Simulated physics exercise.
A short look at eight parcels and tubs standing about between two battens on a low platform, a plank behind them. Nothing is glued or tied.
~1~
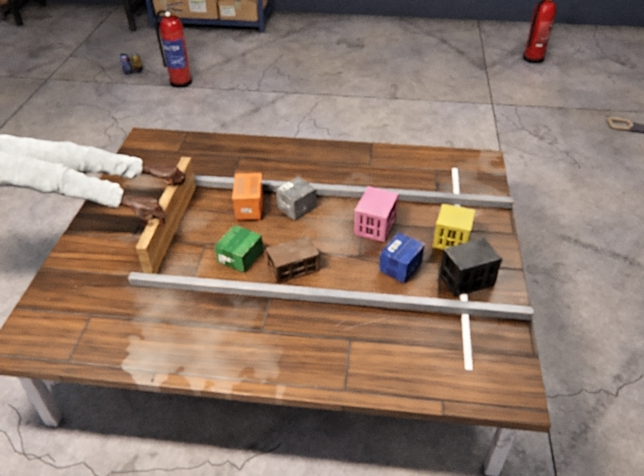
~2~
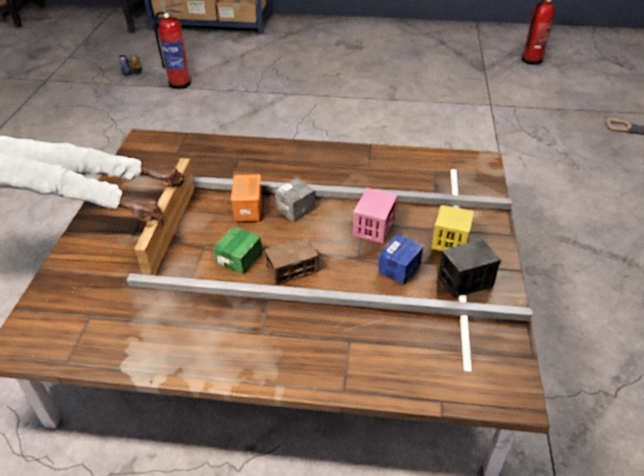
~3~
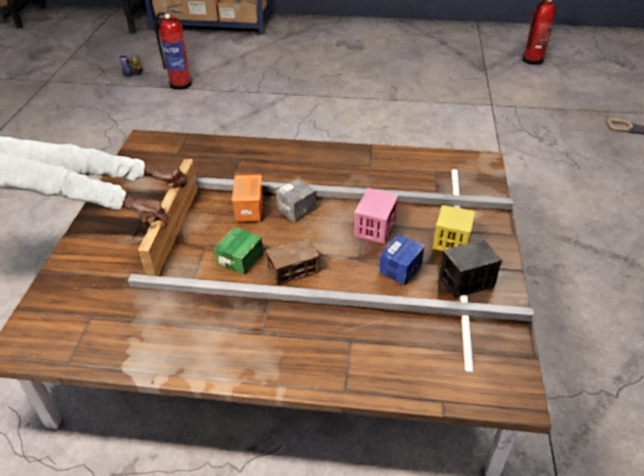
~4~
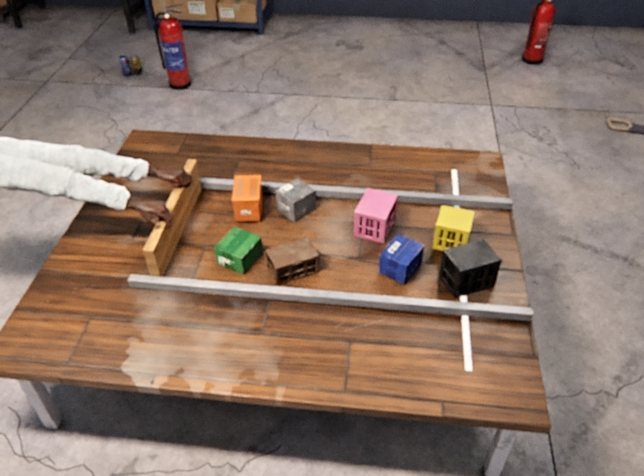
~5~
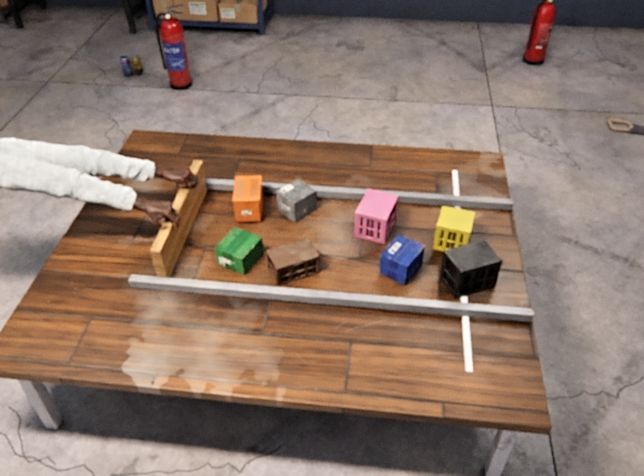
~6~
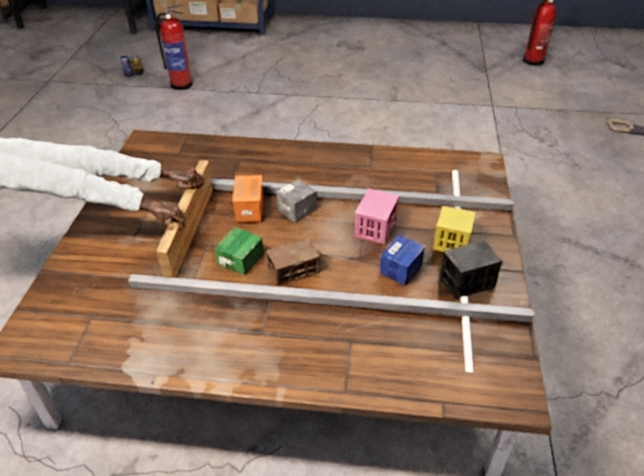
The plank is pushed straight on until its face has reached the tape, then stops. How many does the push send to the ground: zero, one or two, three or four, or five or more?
In the end the number that fall off is one or two.
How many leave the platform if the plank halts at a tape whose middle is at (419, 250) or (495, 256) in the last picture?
Try by try, 0 and 6.
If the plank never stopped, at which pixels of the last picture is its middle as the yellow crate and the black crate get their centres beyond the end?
About (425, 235), and (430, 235) for the other.
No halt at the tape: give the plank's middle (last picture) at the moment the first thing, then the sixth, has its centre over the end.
Near (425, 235) and (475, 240).
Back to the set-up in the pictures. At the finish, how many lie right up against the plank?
2 of them.
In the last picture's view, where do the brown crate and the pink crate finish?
The brown crate at (523, 292), the pink crate at (516, 232).
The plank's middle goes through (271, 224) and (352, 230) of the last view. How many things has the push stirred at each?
The counts are 4 and 7.
Soon after, none off yet; black crate at rest near (470, 269); yellow crate at rest near (454, 231); blue parcel at rest near (402, 260).
Then, none off yet; black crate moved a little near (476, 269); yellow crate at rest near (454, 231); blue parcel moved about its own width near (430, 262).
Further on, none off yet; black crate moved about its own width near (508, 266); yellow crate moved about its own width near (507, 241); blue parcel moved well along near (464, 260).
At rest, the number that fall off is one or two; fallen, yellow crate and black crate.
